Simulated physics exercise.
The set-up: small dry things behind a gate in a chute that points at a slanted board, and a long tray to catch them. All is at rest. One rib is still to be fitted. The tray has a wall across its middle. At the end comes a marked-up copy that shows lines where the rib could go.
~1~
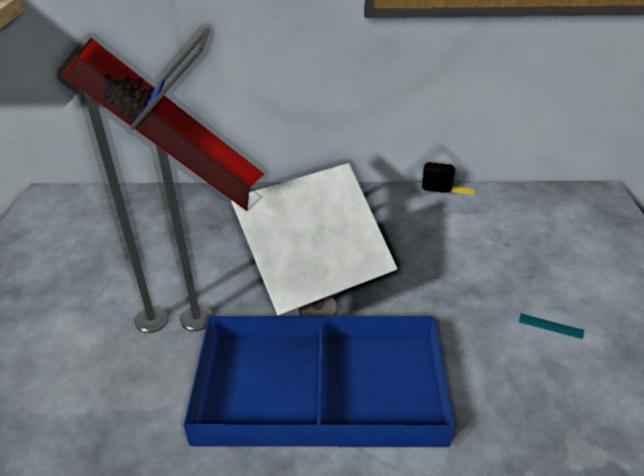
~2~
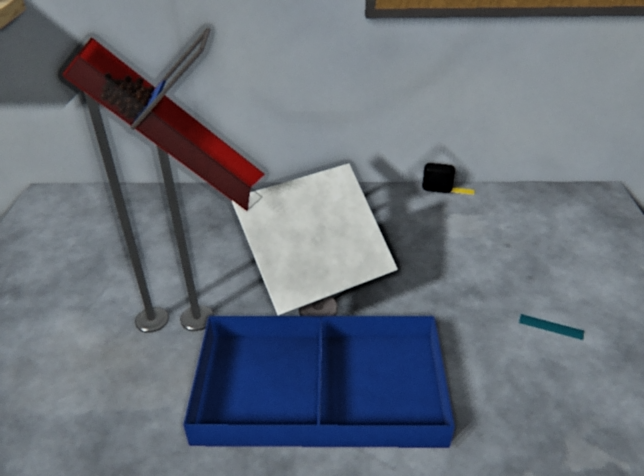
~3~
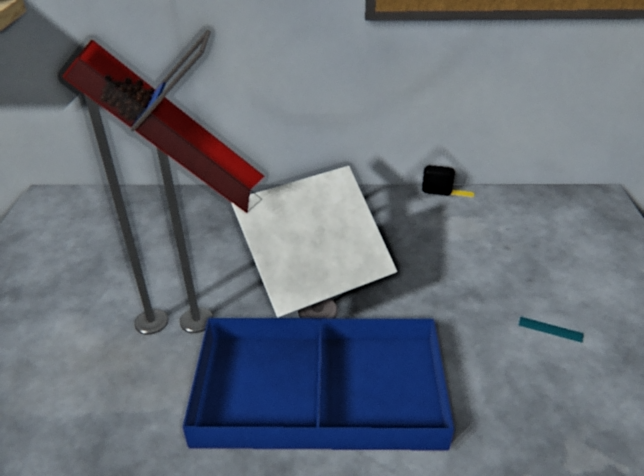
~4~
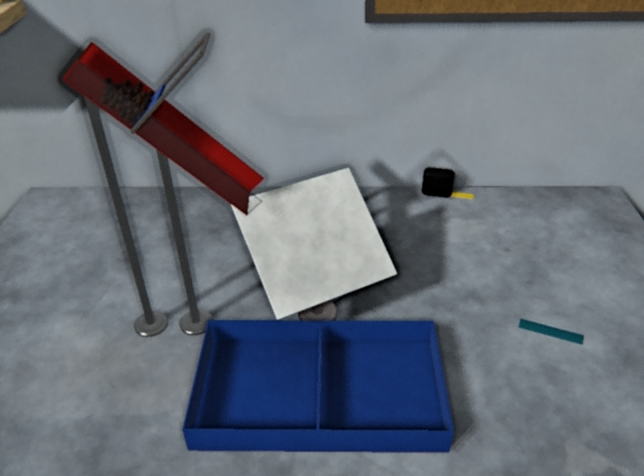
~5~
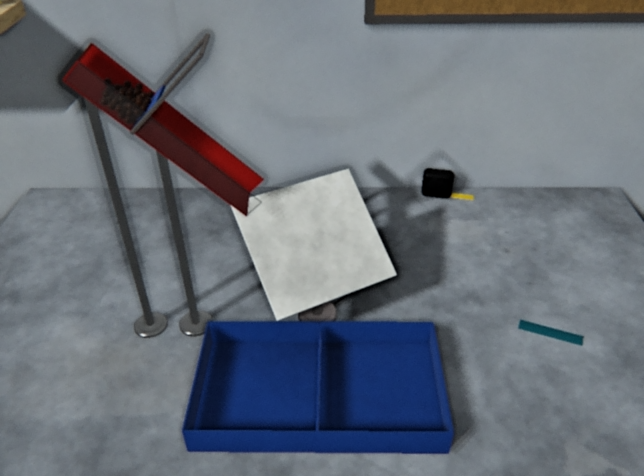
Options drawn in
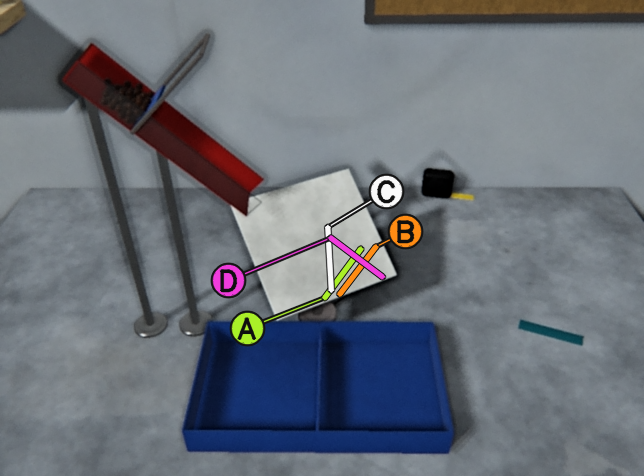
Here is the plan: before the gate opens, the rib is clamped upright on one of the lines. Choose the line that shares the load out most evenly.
It is A.
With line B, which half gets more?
The right half.
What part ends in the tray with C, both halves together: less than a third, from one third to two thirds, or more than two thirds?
More than two thirds.
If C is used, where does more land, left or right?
The right half.
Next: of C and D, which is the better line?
That is line C.
On the marked copy, line A from (360, 249) to (324, 297); line B from (375, 246) to (339, 294); line C from (327, 227) to (331, 290); line D from (330, 237) to (382, 276).
Choosing A, of what is caught, roughly half in the left half, roughly half in the right.
Choosing B, of what is caught, about a tenth in the left half, the larger part in the right.
Choosing C, of what is caught, roughly a quarter in the left half, the larger part in the right.
Choosing D, of what is caught, just a few in the left half, almost all in the right.
